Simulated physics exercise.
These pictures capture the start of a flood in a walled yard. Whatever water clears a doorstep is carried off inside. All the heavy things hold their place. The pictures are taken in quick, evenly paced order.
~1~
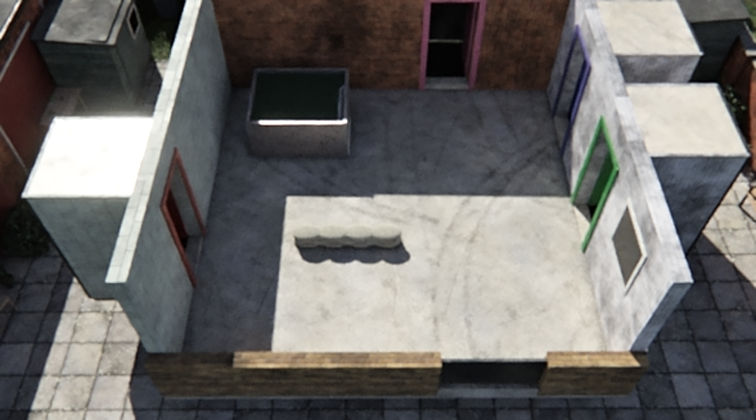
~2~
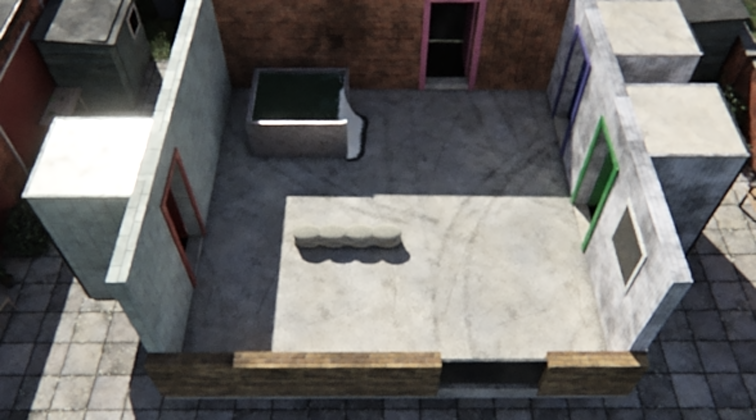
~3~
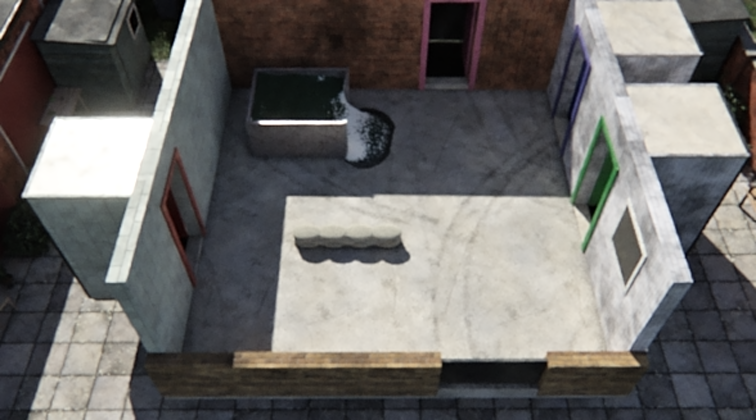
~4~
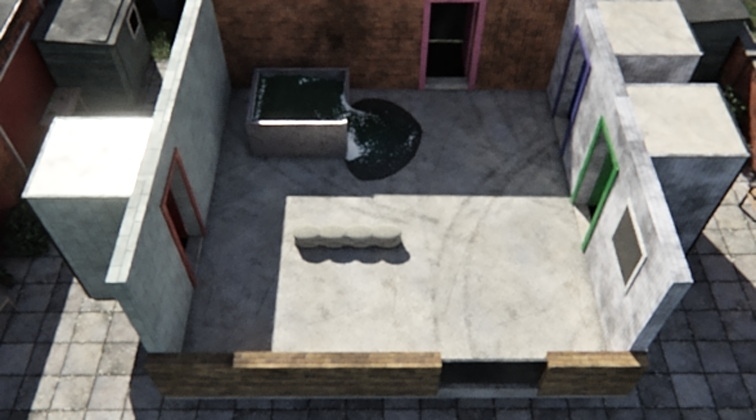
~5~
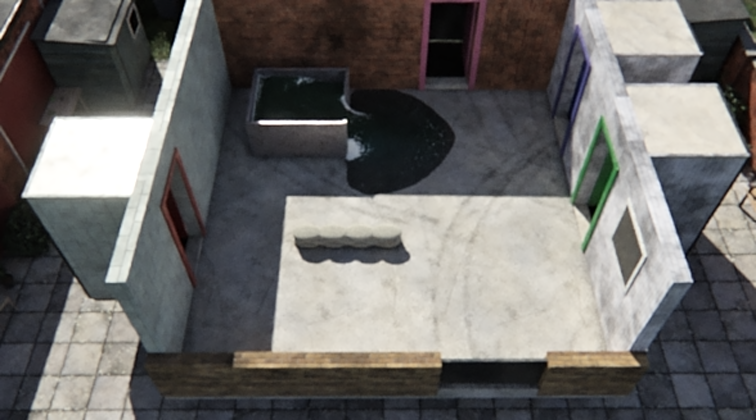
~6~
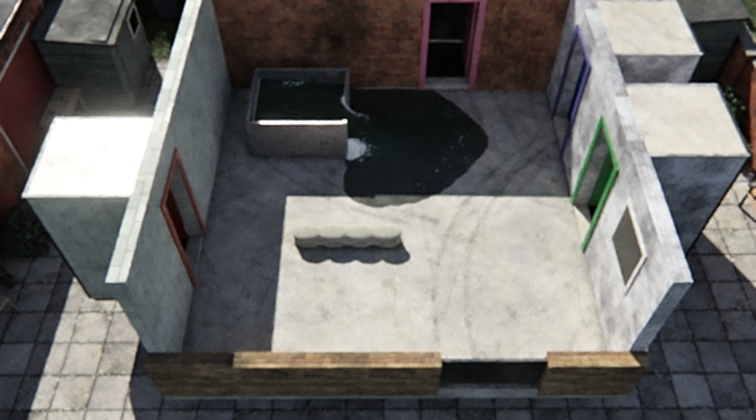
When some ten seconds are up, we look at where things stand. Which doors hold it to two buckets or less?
The green door sees more than two buckets come in; the red door sees no more than two buckets come in; the blue door sees more than two buckets come in; the pink door sees no more than two buckets come in.
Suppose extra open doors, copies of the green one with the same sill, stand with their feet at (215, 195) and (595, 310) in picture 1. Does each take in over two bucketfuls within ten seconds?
Comes up short; tops it.
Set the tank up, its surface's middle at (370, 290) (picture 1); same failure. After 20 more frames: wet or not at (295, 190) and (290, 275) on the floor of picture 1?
Point 1: Not wet; point 2: Not wet.
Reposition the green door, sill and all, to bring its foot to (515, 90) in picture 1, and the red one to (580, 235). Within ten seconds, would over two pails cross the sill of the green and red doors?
My reading: Green exceeds the limit, red exceeds the limit.
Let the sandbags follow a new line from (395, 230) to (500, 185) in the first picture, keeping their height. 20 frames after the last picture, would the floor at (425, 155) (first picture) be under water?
Soaked.
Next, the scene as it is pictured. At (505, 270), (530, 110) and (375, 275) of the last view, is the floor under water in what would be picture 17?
The three points read soaked through, soaked through and clear.
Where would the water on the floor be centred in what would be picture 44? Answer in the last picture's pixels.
Centre: Close to (468, 213).
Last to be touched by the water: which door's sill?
It is the door marked red.
A moment on, water covers 35 % of the floor; the green door not reached, the red door not reached, the blue door under two buckets in, the pink door wet at the sill, nothing in.
Next, water covers 45 % of the floor; the green door over two buckets in, the red door not reached, the blue door over two buckets in, the pink door wet at the sill, nothing in.
Then, water covers 50 % of the floor; the green door far over two buckets in, the red door not reached, the blue door far over two buckets in, the pink door wet at the sill, nothing in.
Later, water covers 60 % of the floor; the green door far over two buckets in, the red door not reached, the blue door far over two buckets in, the pink door wet at the sill, nothing in.
In the end, water covers 80 % of the floor; the green door far over two buckets in, the red door wet at the sill, nothing in, the blue door far over two buckets in, the pink door wet at the sill, nothing in.
